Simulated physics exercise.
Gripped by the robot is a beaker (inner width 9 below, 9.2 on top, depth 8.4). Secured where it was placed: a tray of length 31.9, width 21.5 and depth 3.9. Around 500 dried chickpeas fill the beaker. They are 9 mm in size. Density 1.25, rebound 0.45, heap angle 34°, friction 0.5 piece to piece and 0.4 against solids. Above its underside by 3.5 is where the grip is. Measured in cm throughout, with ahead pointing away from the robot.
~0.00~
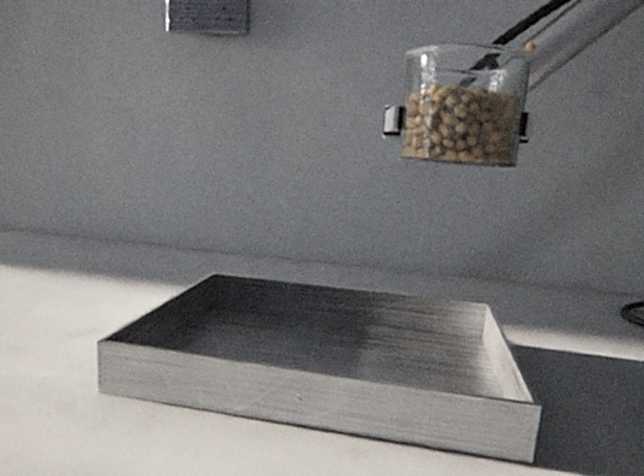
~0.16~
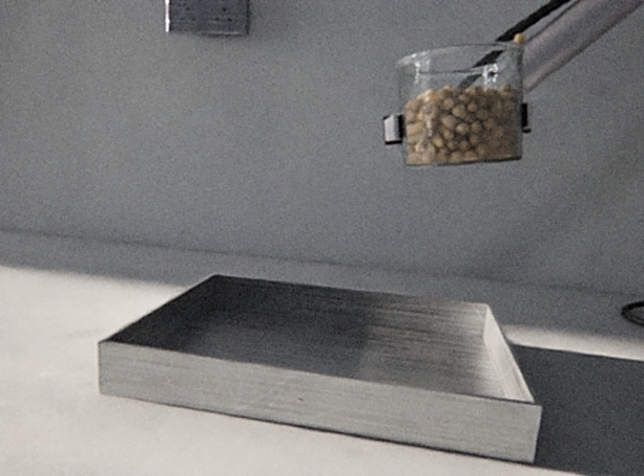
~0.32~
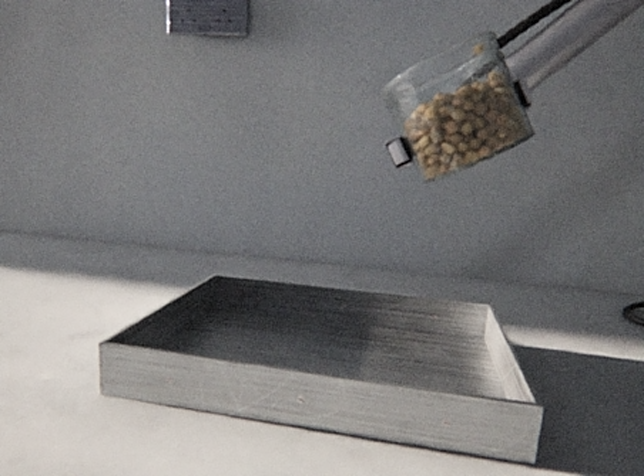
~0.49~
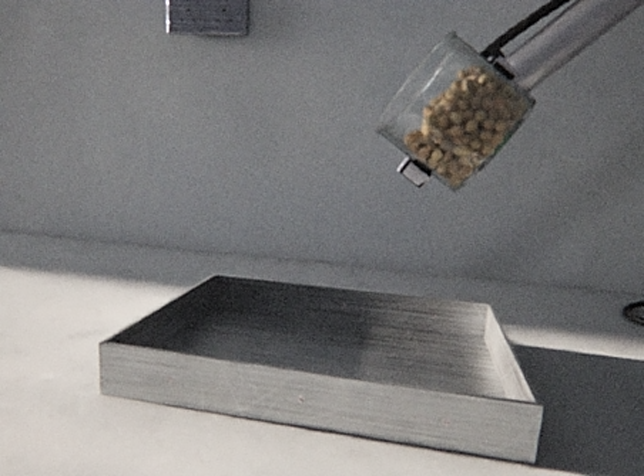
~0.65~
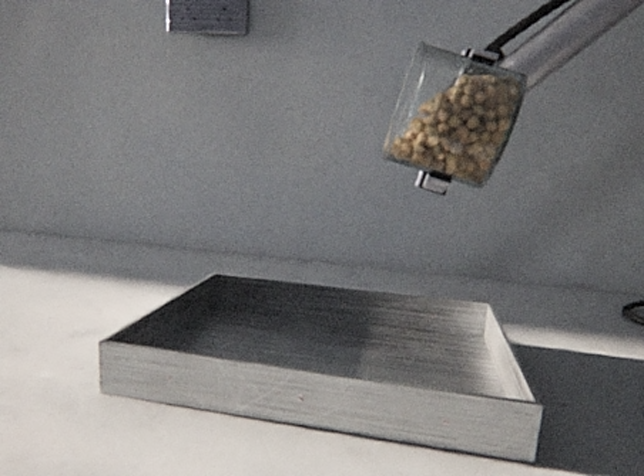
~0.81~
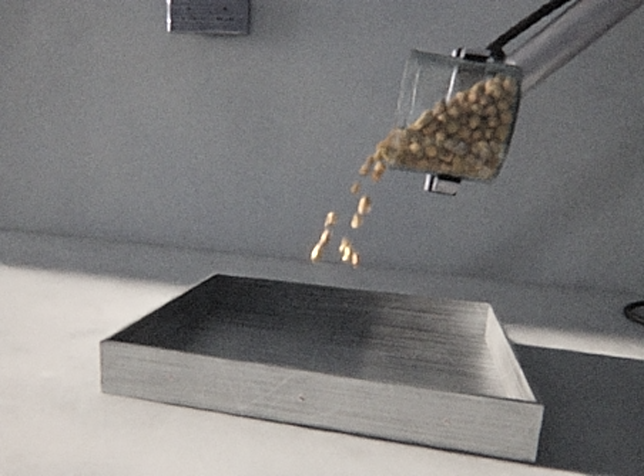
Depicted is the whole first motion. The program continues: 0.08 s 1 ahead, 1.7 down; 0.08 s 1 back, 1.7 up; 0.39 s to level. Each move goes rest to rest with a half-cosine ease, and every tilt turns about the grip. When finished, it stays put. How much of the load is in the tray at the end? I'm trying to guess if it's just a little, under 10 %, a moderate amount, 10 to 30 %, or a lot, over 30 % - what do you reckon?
I reckon a moderate amount.
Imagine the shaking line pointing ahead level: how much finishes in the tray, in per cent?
Roughly 40 percent of it.
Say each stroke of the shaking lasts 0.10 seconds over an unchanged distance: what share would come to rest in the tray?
Around 15 percent.
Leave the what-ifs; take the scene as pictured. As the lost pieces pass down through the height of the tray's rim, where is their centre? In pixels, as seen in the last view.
I'd put it somewhere near (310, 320).
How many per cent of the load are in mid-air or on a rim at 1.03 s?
My guess is some 6 in a hundred.
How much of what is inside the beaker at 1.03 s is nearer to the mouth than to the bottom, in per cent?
About 40 per cent.
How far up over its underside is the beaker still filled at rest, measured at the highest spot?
Around 7.0 centimetres above the underside.
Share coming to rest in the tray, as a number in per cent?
Roughly 15 percent.
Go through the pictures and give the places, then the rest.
In the first picture, the beaker middle at (461, 113), level; upper third of the load around (461, 106), from x 410 to 530, top at y 50; 501 in the beaker.
In the second picture, the beaker middle at (460, 113), tilted 8° forward; upper third of the load around (464, 107), from x 410 to 520, top at y 40.
In the third picture, the beaker middle at (457, 114), tilted 29° forward; upper third of the load around (473, 106), from x 410 to 520, top at y 50.
In the fourth picture, the beaker middle at (454, 116), tilted 55° forward; upper third of the load around (475, 102), from x 410 to 520, top at y 70.
In the fifth picture, the beaker middle at (452, 119), tilted 76° forward; upper third of the load around (477, 102), from x 390 to 515, top at y 80.
In the sixth picture, the beaker middle at (453, 119), tilted 84° forward; upper third of the load around (478, 110), from x 320 to 510, top at y 80; 487 in the beaker, 14 in flight or on a rim.
After 1.03 s, tilted 79° forward, highest piece 25 above the table; 437 in the beaker, 32 in the tray, 32 in flight or on a rim.
After 1.25 s, tilted 15° forward, highest piece 27 above the table; 421 in the beaker, 75 in the tray, 5 in flight or on a rim.
After 1.56 s, level, highest piece 26 above the table; 421 in the beaker, 80 in the tray.
After 2.61 s, level, highest piece 26 above the table; 421 in the beaker, 80 in the tray.
In the end, 421 in the beaker, 80 in the tray. That is 16 % in the tray.
